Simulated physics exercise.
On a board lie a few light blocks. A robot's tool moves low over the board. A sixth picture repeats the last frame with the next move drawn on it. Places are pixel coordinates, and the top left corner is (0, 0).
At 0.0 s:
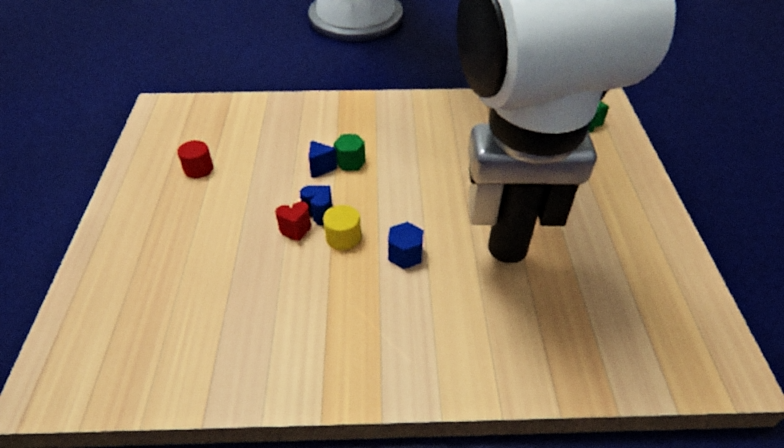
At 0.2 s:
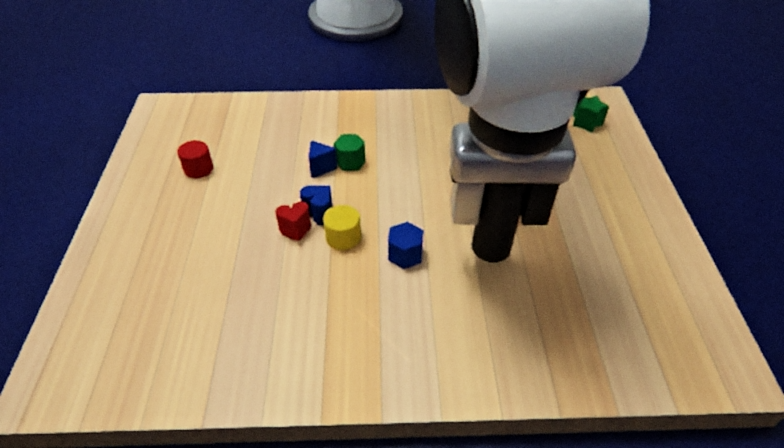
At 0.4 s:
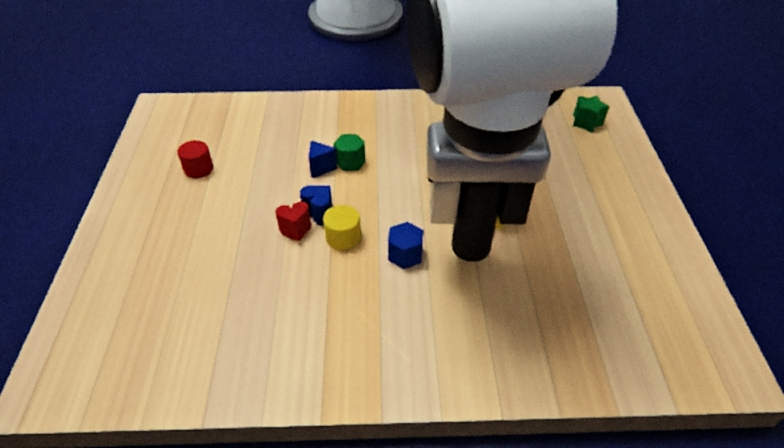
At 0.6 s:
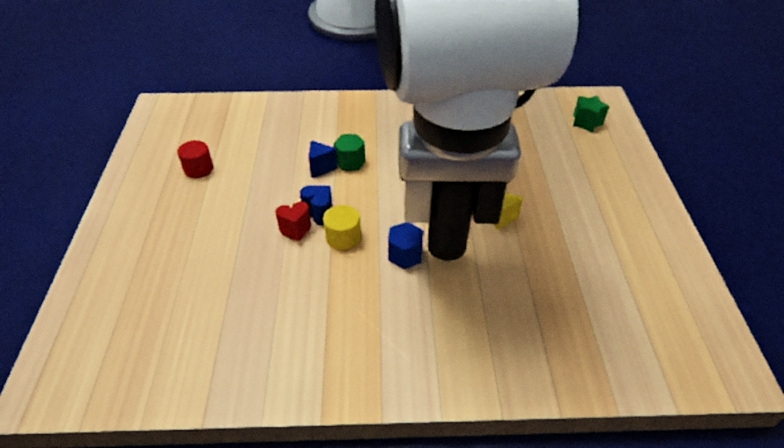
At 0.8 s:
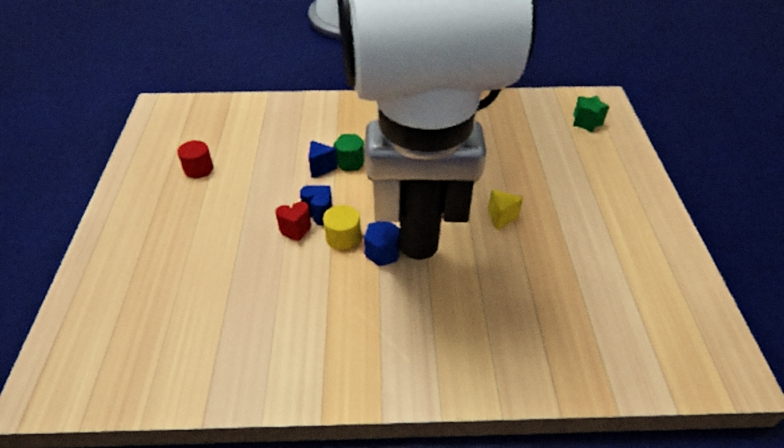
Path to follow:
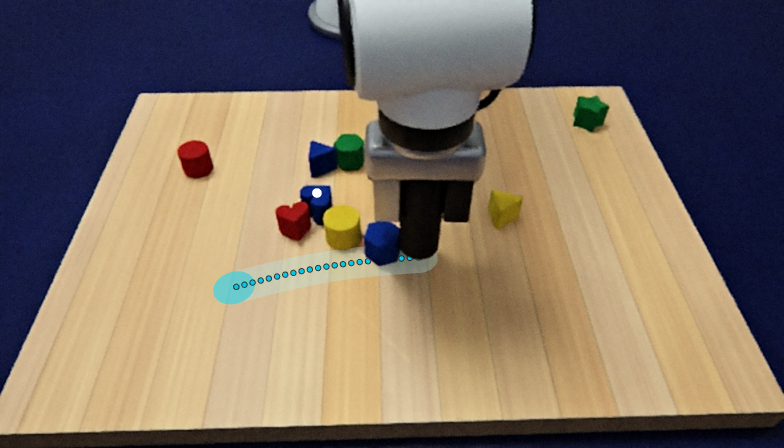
On a wooden board, a robot's tool moves left and pushes a blue block slightly left.
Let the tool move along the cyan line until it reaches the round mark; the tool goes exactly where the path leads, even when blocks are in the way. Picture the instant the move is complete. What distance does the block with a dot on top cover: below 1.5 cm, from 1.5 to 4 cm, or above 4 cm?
Medium: 1.5 to 4 cm.
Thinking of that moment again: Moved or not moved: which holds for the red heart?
It shifts.
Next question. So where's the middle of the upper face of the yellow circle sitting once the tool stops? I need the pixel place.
(294, 200)
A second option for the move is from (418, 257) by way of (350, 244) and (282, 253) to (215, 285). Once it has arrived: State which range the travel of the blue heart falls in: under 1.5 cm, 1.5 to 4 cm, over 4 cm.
It travels between 1.5 and 4 cm.
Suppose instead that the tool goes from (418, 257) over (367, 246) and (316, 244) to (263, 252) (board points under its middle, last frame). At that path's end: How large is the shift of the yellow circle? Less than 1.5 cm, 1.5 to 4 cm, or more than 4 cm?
Over 4 cm.
The line goes from (418, 257) via (327, 266), ending at (234, 287); the dot is on the blue heart.
On the path given first. One third of the way, tool (356, 250); red heart (274, 206), turned 30° anticlockwise; blue heart (306, 182), turned 40° clockwise; yellow circle (305, 208); blue six-sided block (322, 229), turned 30° clockwise.
Two thirds of the way, tool (294, 260); red heart (263, 203), turned 40° anticlockwise; blue heart (305, 176), turned 65° clockwise; yellow circle (294, 200); blue six-sided block (283, 226), turned 115° clockwise.
At the end, tool (230, 275); red heart (263, 203), turned 40° anticlockwise; blue heart (305, 176), turned 65° clockwise; yellow circle (294, 200); blue six-sided block (282, 226), turned 120° clockwise.
